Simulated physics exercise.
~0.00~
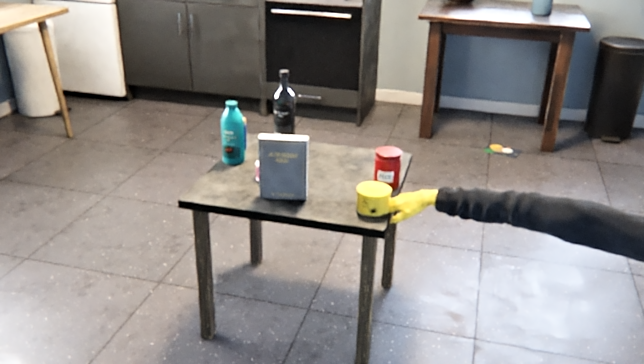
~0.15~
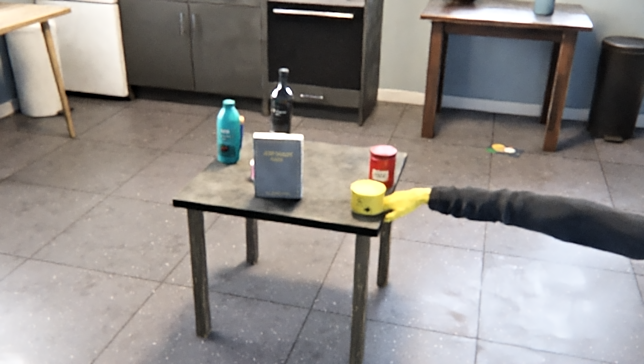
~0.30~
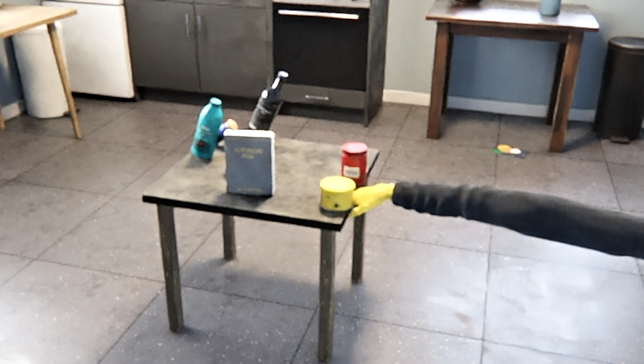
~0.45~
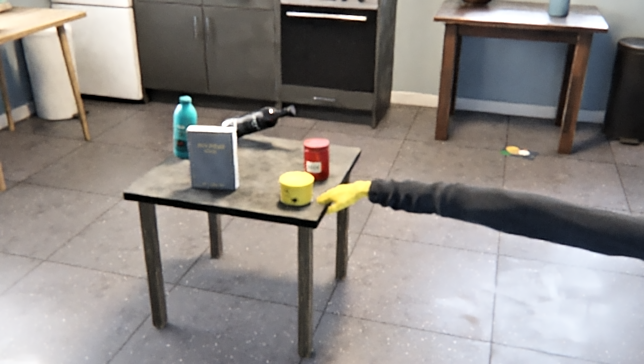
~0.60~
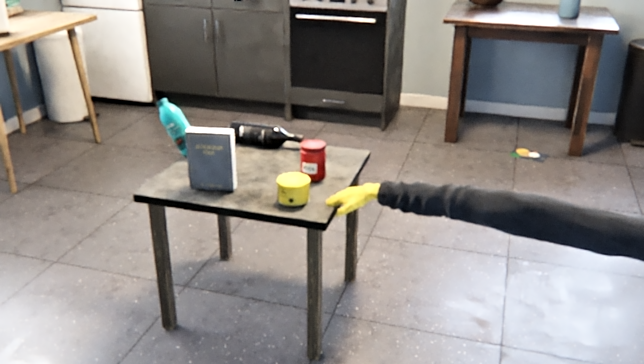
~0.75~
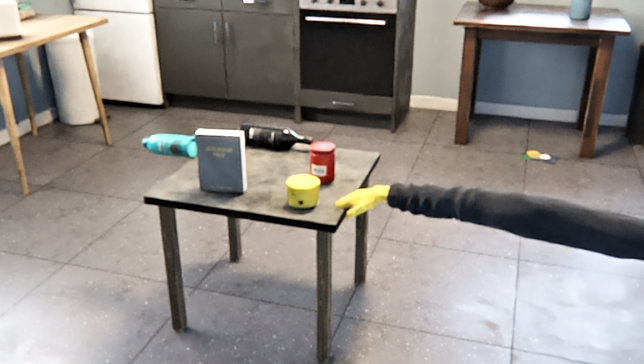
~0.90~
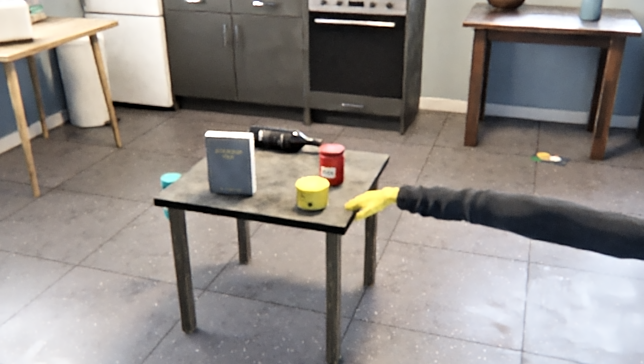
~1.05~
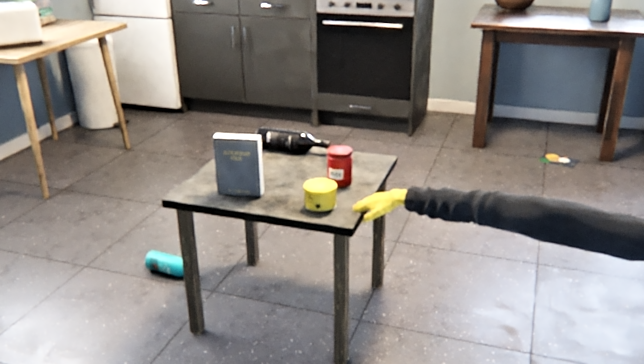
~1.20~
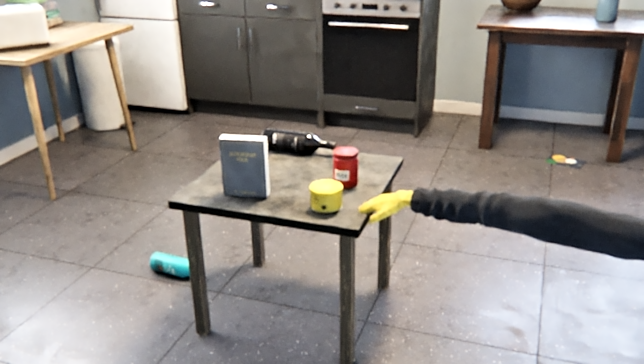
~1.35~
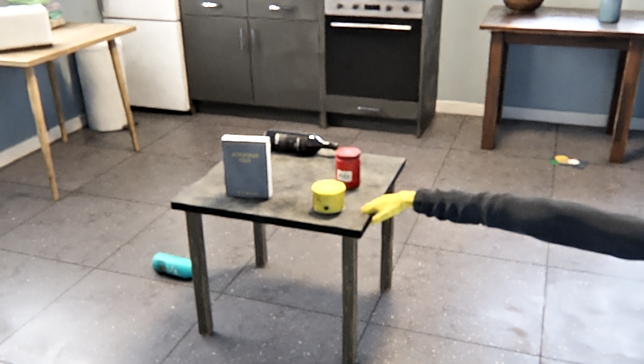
A small table holding bottles, tubs, a jar and a book was shoved left by a yellow-gloved hand, and the black bottle toppled onto the tabletop while the turquoise bottle tipped off the left side, ending up lying on the floor.
